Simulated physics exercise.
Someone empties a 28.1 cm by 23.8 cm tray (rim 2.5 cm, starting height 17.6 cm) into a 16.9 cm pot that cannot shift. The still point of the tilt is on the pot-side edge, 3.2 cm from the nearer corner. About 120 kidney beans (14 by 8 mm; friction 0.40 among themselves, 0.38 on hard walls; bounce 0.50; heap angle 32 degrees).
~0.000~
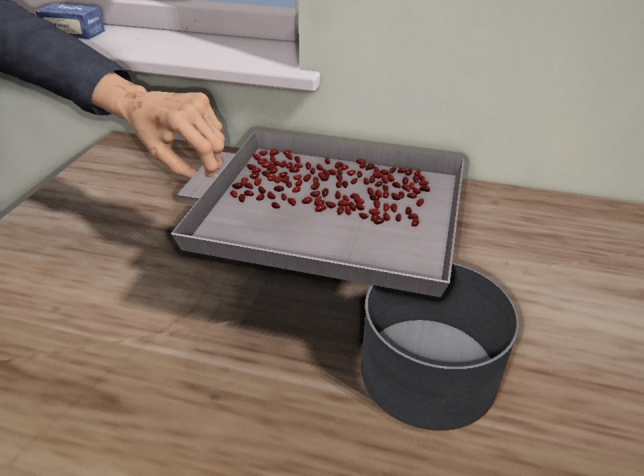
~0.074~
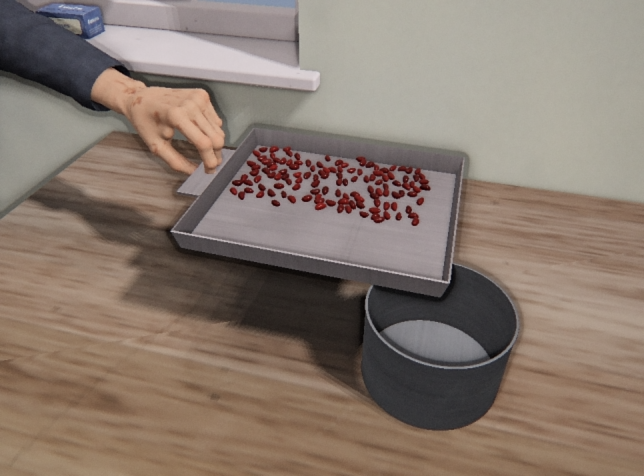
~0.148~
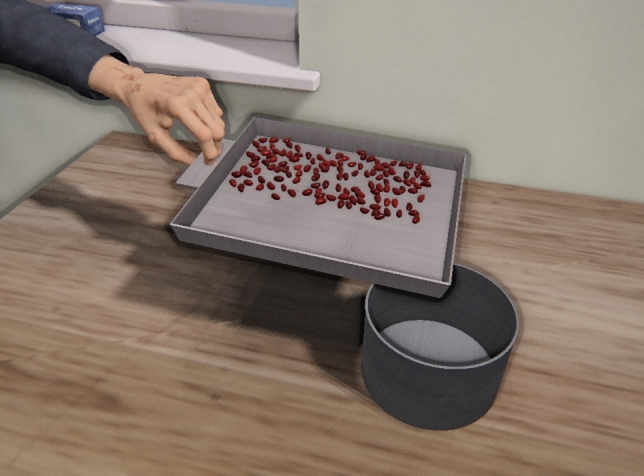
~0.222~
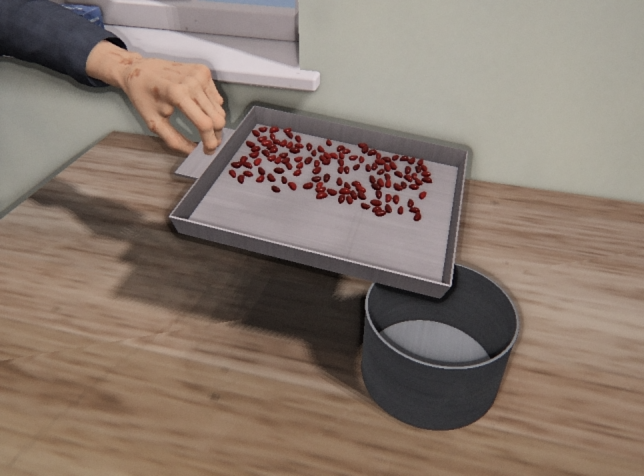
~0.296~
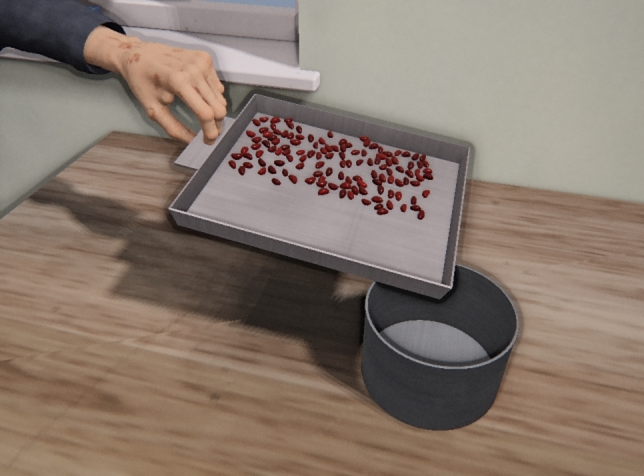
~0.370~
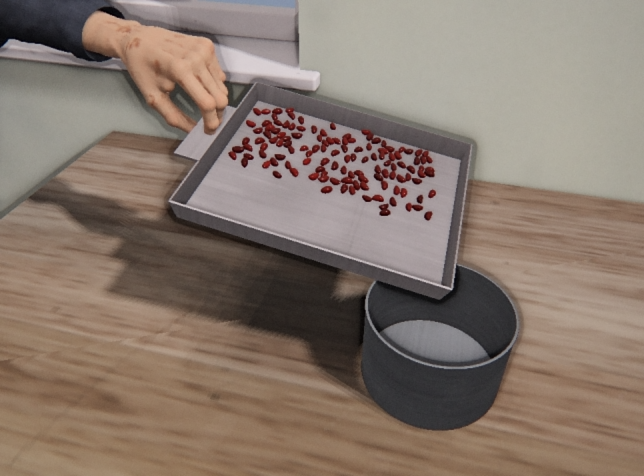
In this clip, a hand at the left holds a gray tray of scattered red beans above a wooden surface, gradually tilting it toward a dark round pot at the right while the beans stay spread across the tray.
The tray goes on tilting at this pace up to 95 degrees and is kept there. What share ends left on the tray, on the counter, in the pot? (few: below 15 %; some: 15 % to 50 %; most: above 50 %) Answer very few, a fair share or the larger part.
Tray very few, counter very few, pot the larger part.
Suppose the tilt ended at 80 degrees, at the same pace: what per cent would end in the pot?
Then about 75 per cent.
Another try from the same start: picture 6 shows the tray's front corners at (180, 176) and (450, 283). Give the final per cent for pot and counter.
Pot 65, counter 35.
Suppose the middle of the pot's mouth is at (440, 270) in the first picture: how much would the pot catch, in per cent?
About 0 per cent.
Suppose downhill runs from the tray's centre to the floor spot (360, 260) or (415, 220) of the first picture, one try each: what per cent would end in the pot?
About 70 and 30 per cent.
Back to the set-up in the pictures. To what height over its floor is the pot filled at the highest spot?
Roughly 2.0 cm.
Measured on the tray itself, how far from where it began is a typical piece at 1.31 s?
About 16 cm.
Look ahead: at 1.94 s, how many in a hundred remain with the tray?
Some 90 per cent of the load.
After 1.31 s, tilt 51 degrees; the tray holds 100 %, the pot 0 %.
After 1.94 s, tilt 76 degrees; the tray holds 90 %, the pot 5 %.
Then, at 2.62 s, tilt 95 degrees; the tray holds 5 %, the pot 90 %.
In the end, at 3.2 s, tray 0 %, counter 5 %, pot 90 %.
